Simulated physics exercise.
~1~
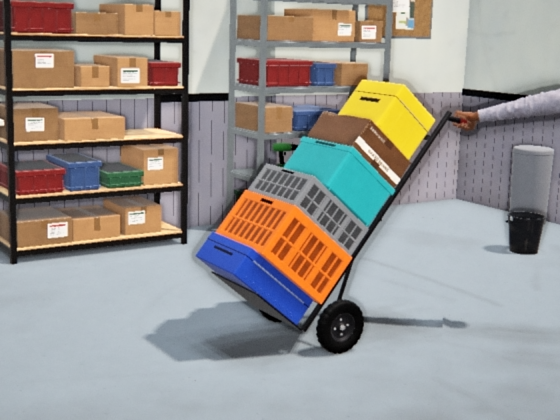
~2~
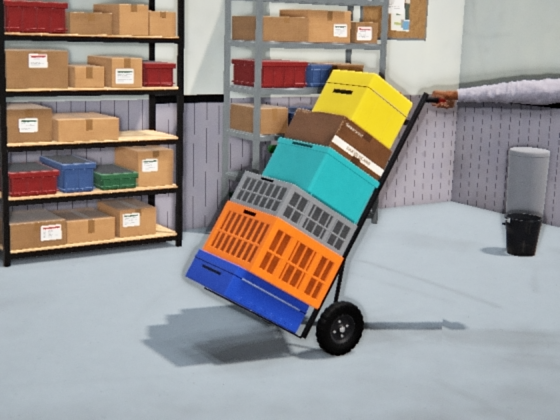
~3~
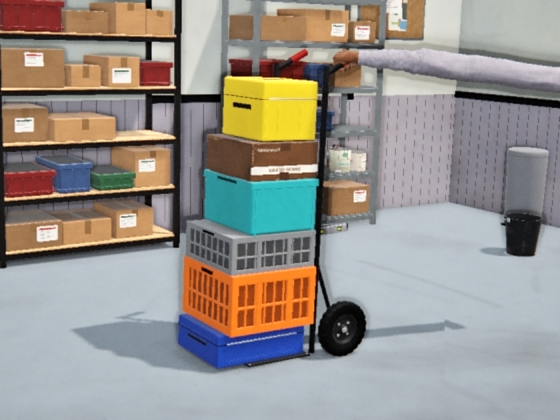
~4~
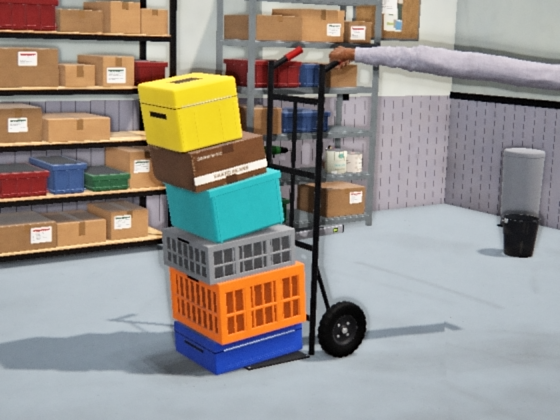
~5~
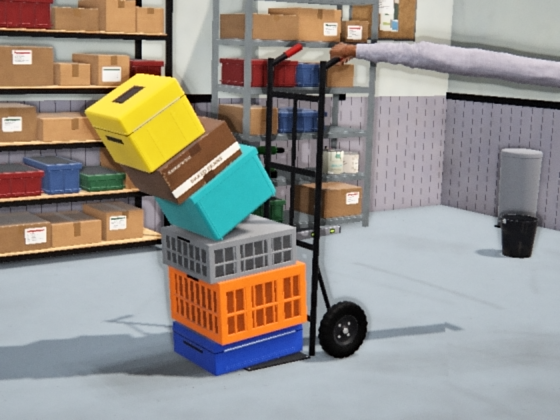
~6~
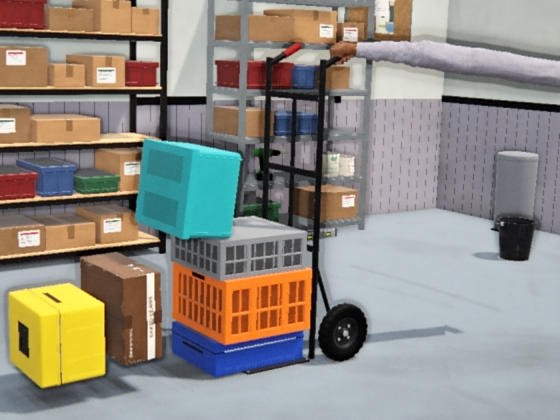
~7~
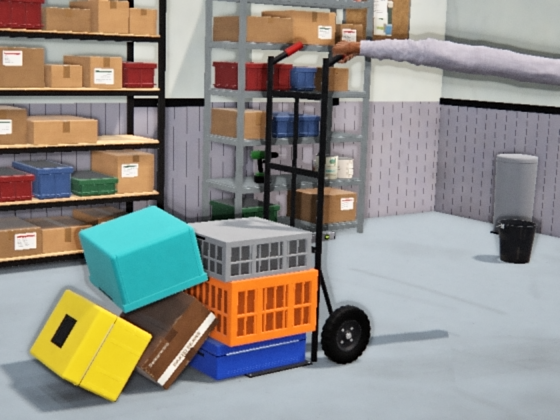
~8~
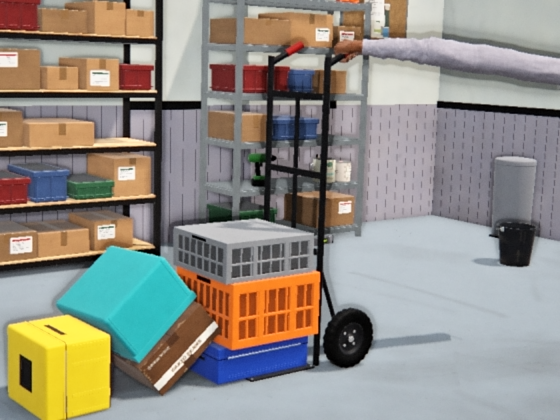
A loaded hand truck, held by an outstretched arm, swings upright in a storeroom, and its top three boxes, yellow, brown and turquoise, tip left and tumble to the floor, ending in a heap beside the grey, orange and blue containers still stacked at its base.
